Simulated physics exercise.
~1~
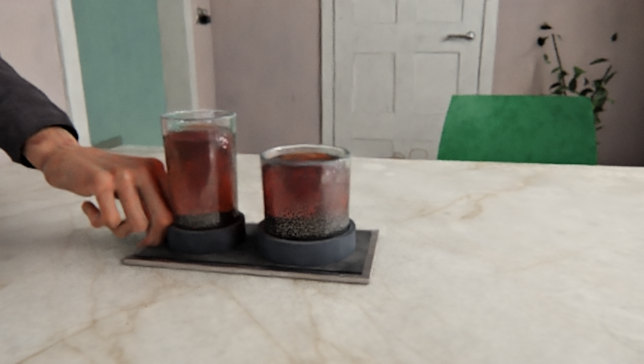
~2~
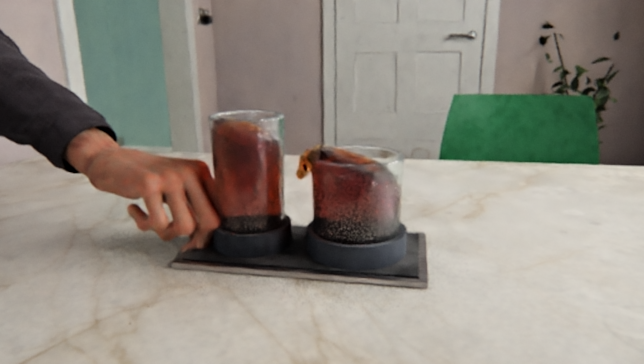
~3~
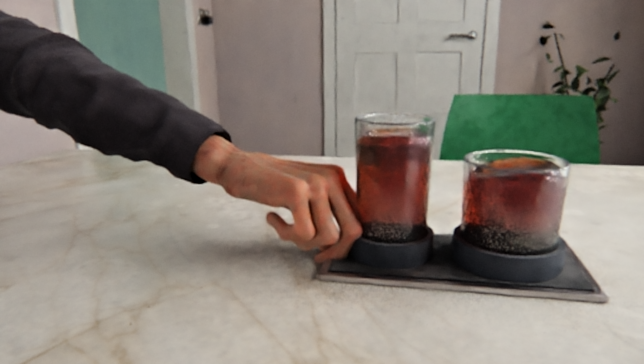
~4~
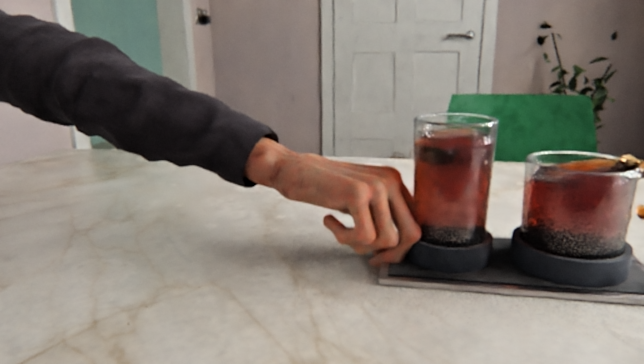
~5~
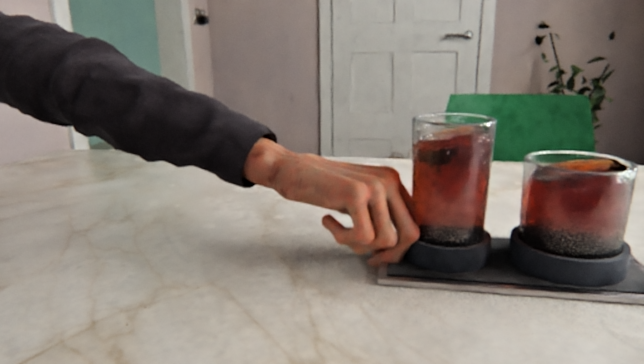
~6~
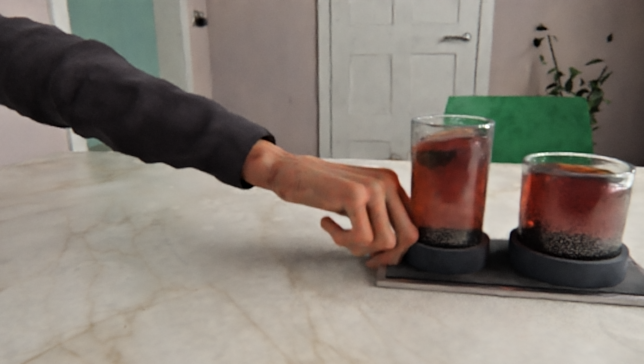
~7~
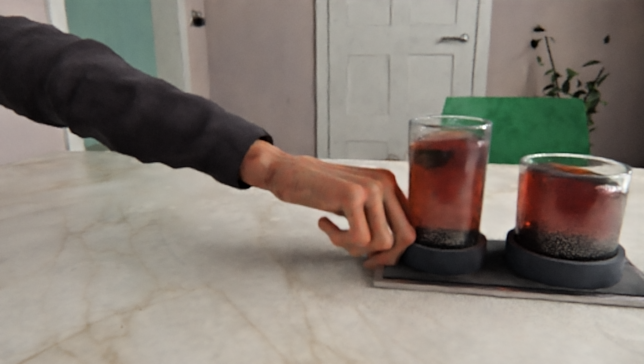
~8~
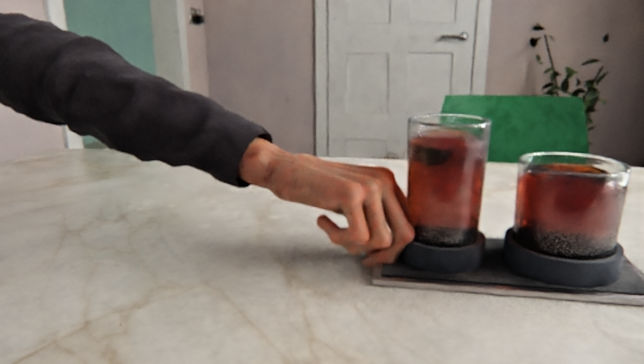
A hand in a dark sleeve reaches in from the left and holds the end of a dark tray on a pale marble table, seen from across the tabletop. On the tray, a slim glass and a wider glass mug of reddish-brown tea sit in dark round holders, with a green chair, a white door and a plant behind. The hand pushes the tray to the right, and the tea tilts and sloshes, some spilling over the mug's rim. The tray stops near the right edge, and the tea settles with both vessels upright and the hand still beside them.
